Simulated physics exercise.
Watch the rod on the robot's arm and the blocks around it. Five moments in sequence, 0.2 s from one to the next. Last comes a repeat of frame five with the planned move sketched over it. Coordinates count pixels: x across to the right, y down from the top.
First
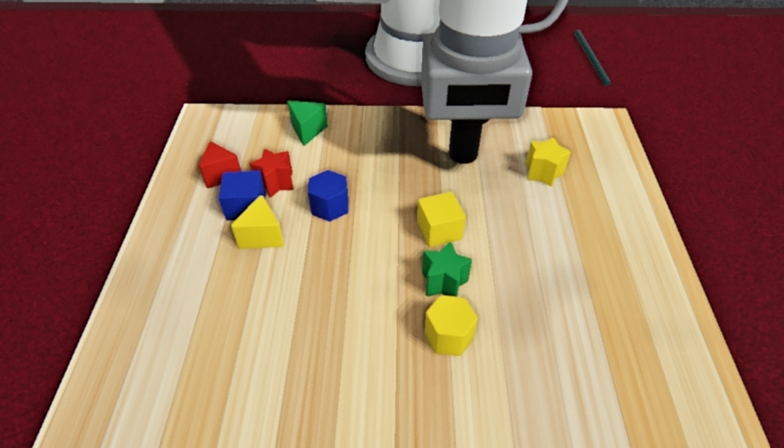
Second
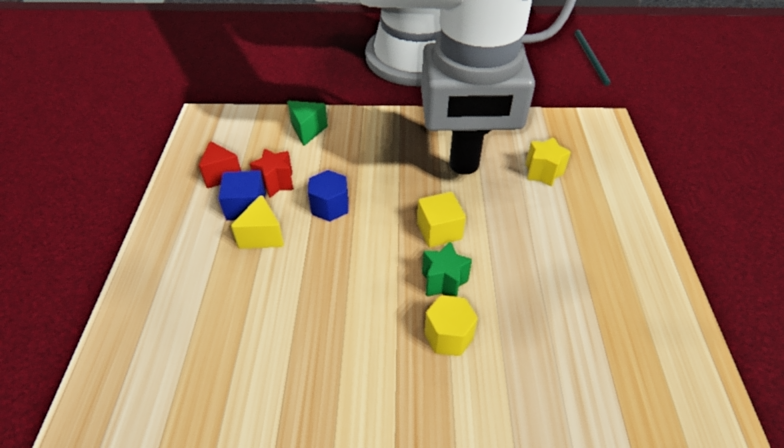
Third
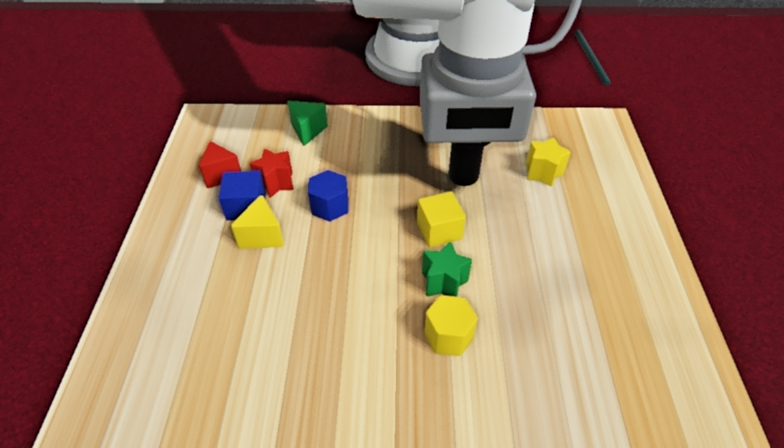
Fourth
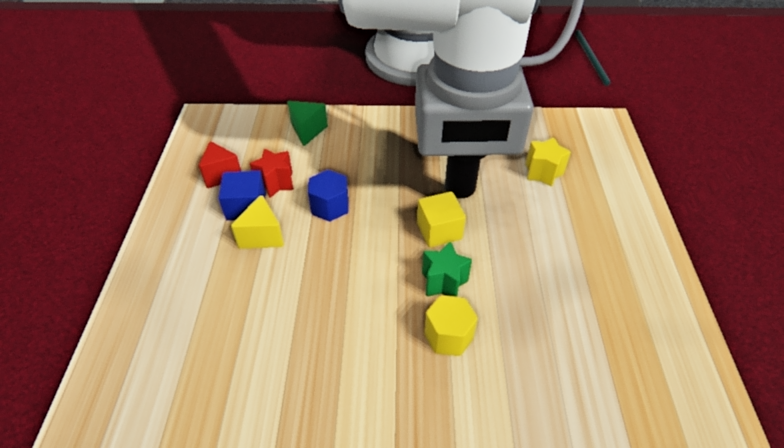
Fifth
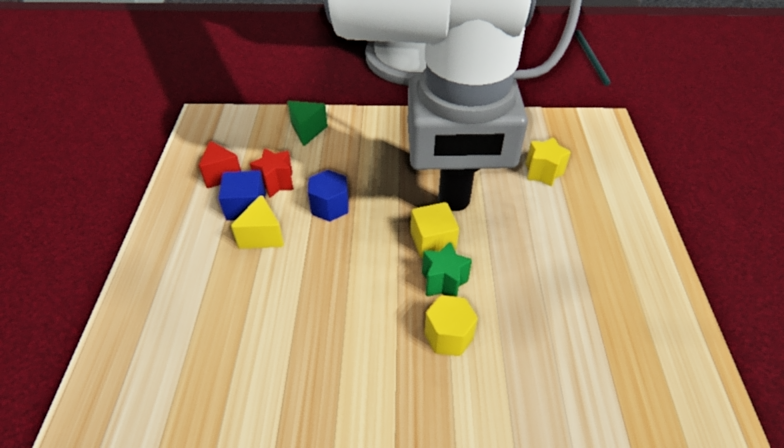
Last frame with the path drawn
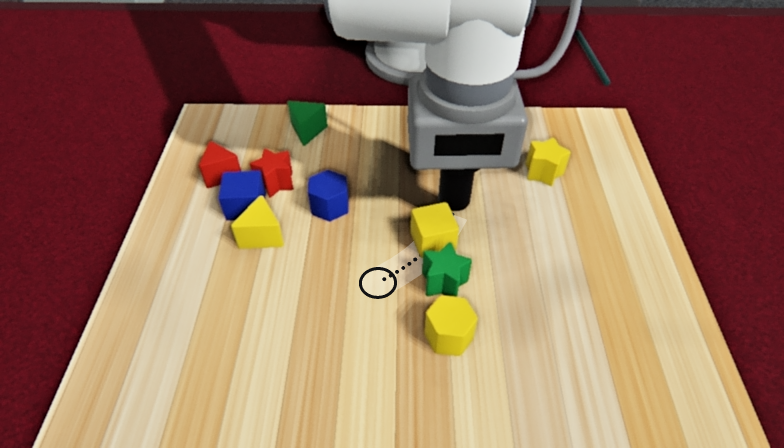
The footage shows a robot arm above a wooden board of coloured blocks, its black rod moving toward the viewer to the yellow four-sided block, then nudging that block slightly forward and left, while the other blocks stay still.
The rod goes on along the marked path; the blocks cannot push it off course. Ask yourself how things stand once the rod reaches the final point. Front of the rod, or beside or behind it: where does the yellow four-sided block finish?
Still leading.
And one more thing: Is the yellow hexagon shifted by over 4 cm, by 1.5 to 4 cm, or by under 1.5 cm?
It is going to finish within 1.5 cm of where it is now.
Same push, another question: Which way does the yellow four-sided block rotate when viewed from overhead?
Seen from above, its turn is counter-clockwise.
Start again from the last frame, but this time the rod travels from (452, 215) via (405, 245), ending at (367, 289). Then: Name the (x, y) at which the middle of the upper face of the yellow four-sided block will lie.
Its top middle is near (395, 291).
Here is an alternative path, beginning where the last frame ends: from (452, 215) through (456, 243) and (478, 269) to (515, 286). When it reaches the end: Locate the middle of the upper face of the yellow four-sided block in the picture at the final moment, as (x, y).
It will end up at (425, 243).
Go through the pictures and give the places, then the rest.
The first picture shows lower end of the rod (463, 156), tops of blocks, yellow four-sided block (442, 208), green star block (447, 261), yellow hexagon (452, 315).
The second picture shows rod (464, 166), blocks as before.
The third picture shows rod (463, 177), blocks as before.
The fourth picture shows rod (460, 189), blocks as before.
The fifth picture shows rod (454, 201), yellow four-sided block (435, 219), green star block (447, 261), yellow hexagon (452, 315).
The drawn path runs from (452, 215) over (436, 240) and (411, 263) to (378, 283).
What follows on the original path. One third of the way, rod (437, 227); yellow four-sided block (415, 241), turned 20° anticlockwise; green star block (446, 265).
Two thirds of the way, rod (410, 251); yellow four-sided block (387, 266), turned 35° anticlockwise; green star block (447, 266), turned 15° anticlockwise.
At the end, rod (378, 270); yellow four-sided block (357, 290), turned 55° anticlockwise; green star block (447, 266), turned 15° anticlockwise; yellow hexagon not moved.
